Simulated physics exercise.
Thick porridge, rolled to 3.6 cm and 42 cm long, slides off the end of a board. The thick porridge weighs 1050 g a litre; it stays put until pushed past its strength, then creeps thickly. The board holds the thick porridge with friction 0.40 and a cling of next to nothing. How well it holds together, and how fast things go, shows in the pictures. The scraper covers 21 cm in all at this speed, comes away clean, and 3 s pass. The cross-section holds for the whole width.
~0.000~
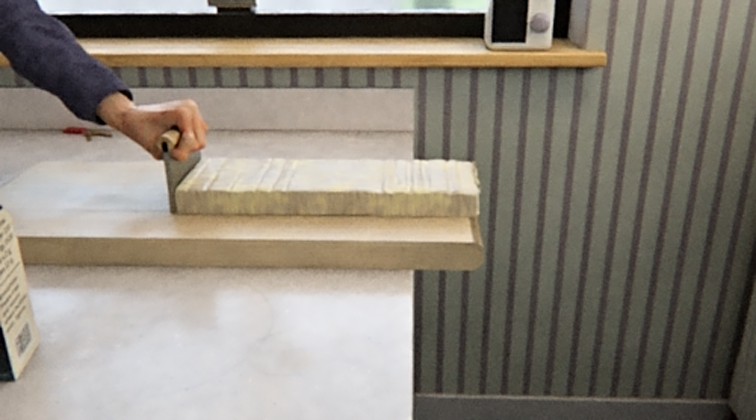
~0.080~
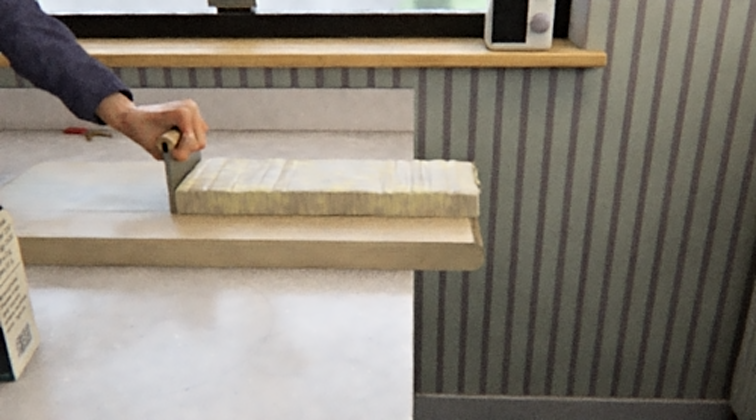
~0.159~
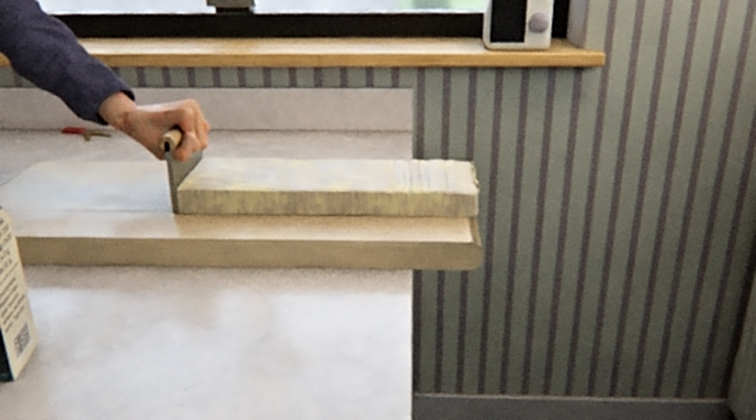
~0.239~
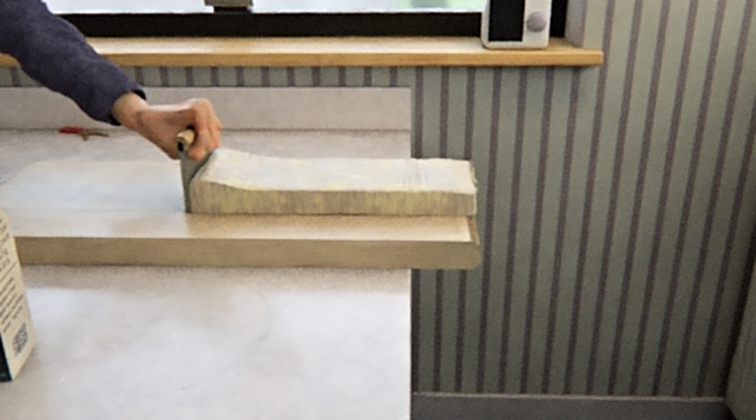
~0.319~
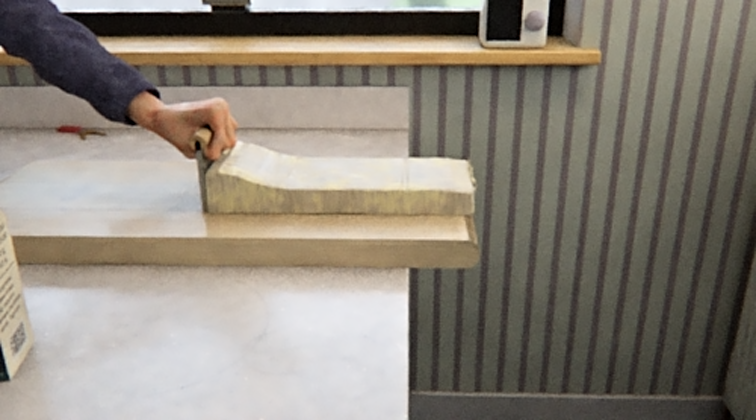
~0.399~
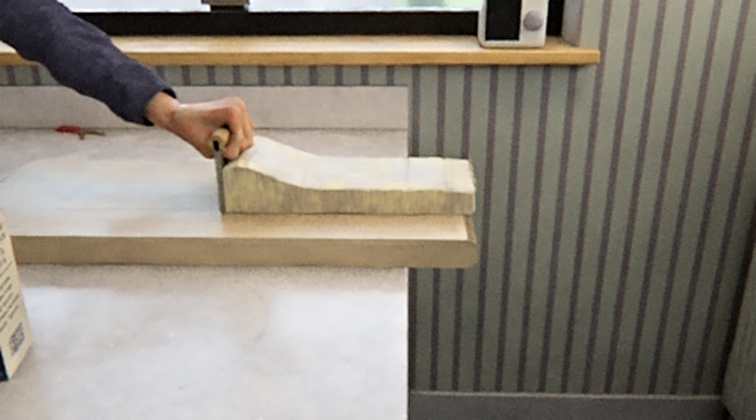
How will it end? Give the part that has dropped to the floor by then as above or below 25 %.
The part that has dropped to the floor by then is below 25 %.
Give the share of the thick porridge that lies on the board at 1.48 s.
Near 75 %.
After 0.72 s, 85 % lies on the board and 0 % has fallen.
After 1.10 s, 76 % lies on the board and 20 % has fallen.
After 1.48 s, 76 % lies on the board and 20 % has fallen.
After 1.87 s, 76 % lies on the board and 20 % has fallen.
After 3.87 s, 76 % lies on the board and 20 % has fallen.
